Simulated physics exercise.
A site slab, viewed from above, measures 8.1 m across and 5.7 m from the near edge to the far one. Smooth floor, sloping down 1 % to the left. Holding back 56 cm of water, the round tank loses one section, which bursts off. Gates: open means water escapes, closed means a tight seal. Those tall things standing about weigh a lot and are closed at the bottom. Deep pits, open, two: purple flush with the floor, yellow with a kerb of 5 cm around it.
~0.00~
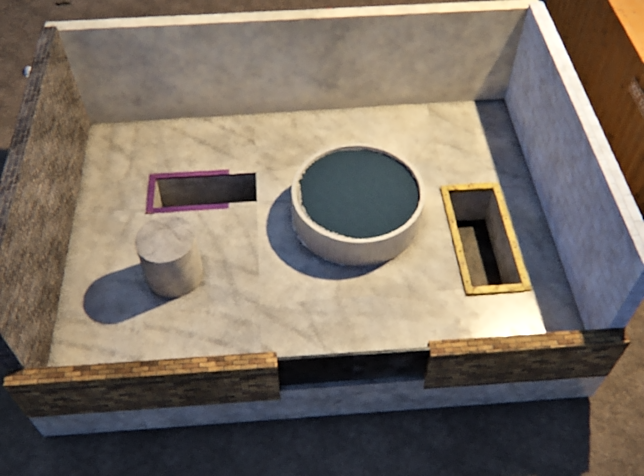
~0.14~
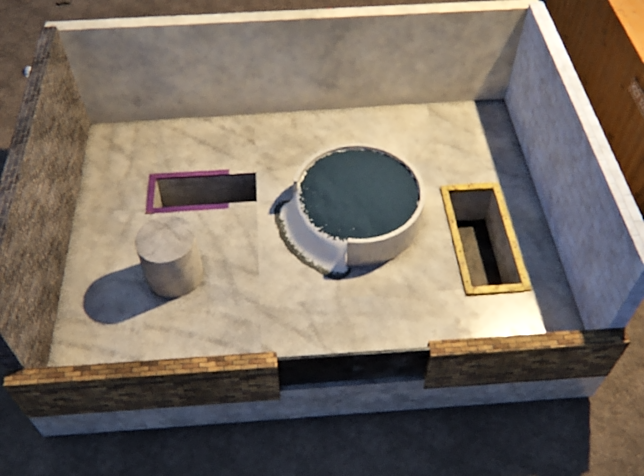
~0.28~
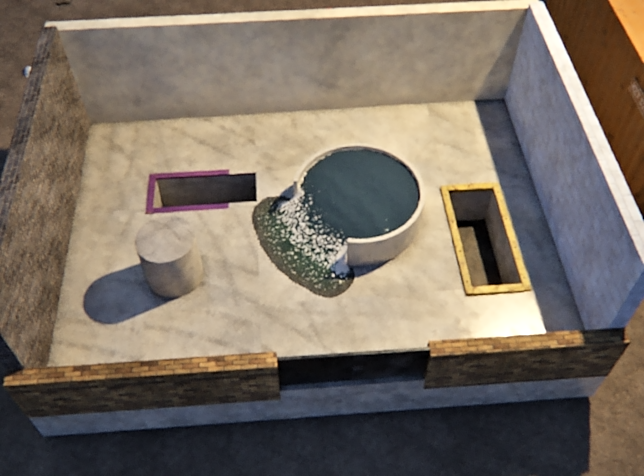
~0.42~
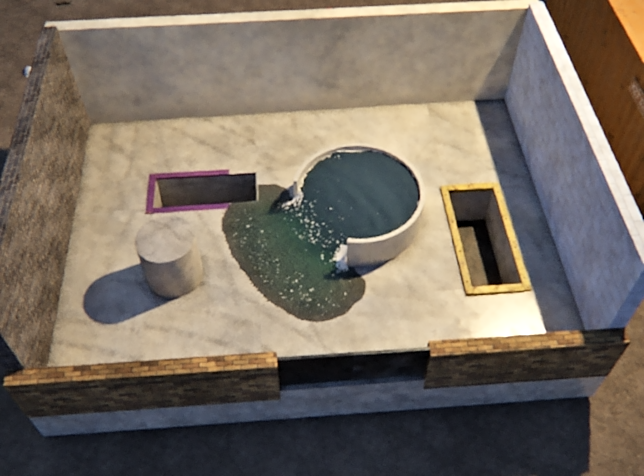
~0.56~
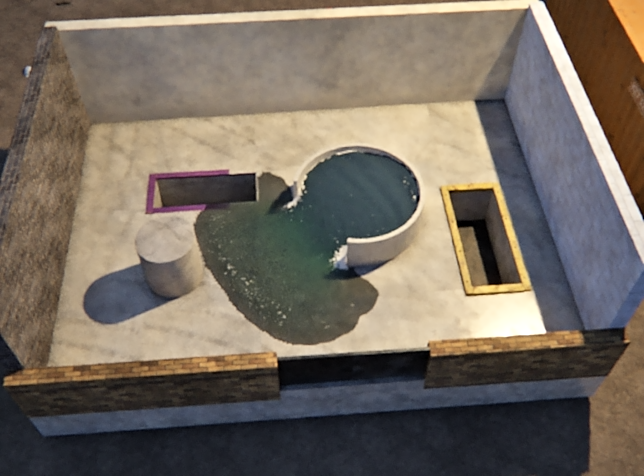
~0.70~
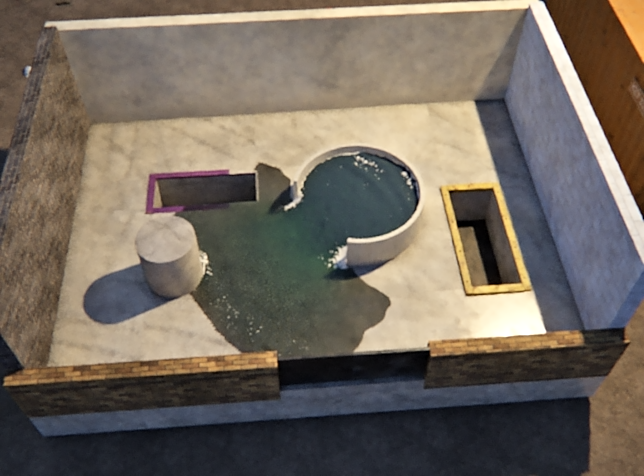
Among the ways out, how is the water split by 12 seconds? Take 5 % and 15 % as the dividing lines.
Shares: Gate opening - less than 5 %; purple pit - over 15 %; yellow pit - not even 5 %.
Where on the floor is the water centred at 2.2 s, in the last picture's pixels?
Near (258, 268).
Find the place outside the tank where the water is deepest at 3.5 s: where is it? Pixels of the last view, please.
About (44, 393).
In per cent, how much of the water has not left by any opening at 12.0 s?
I'd say close to 68 percent is still there.
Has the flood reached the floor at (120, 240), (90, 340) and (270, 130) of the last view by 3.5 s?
Going through the three points: Awash, then awash, then not yet touched.
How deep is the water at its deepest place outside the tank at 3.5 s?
28 cm or so.
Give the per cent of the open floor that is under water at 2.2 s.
Around 35 per cent.
After 1.4 s water covers 30 % of the floor and is deepest (32 cm) near (210, 270); gone so far, the gate opening 0 %, the purple pit 2 %, the yellow pit 0 %.
After 2.2 s water covers 35 % of the floor and is deepest (42 cm) near (44, 393); gone so far, the gate opening 0 %, the purple pit 3 %, the yellow pit 0 %.
After 3.5 s water covers 45 % of the floor and is deepest (28 cm) near (44, 393); gone so far, the gate opening 0 %, the purple pit 6 %, the yellow pit 0 %.
After 7.0 s water covers 70 % of the floor and is deepest (16 cm) near (90, 132); gone so far, the gate opening 0 %, the purple pit 20 %, the yellow pit 0 %.
After 12.0 s water covers 95 % of the floor and is deepest (8 cm) near (85, 160); gone so far, the gate opening 0 %, the purple pit 31 %, the yellow pit 0 %.
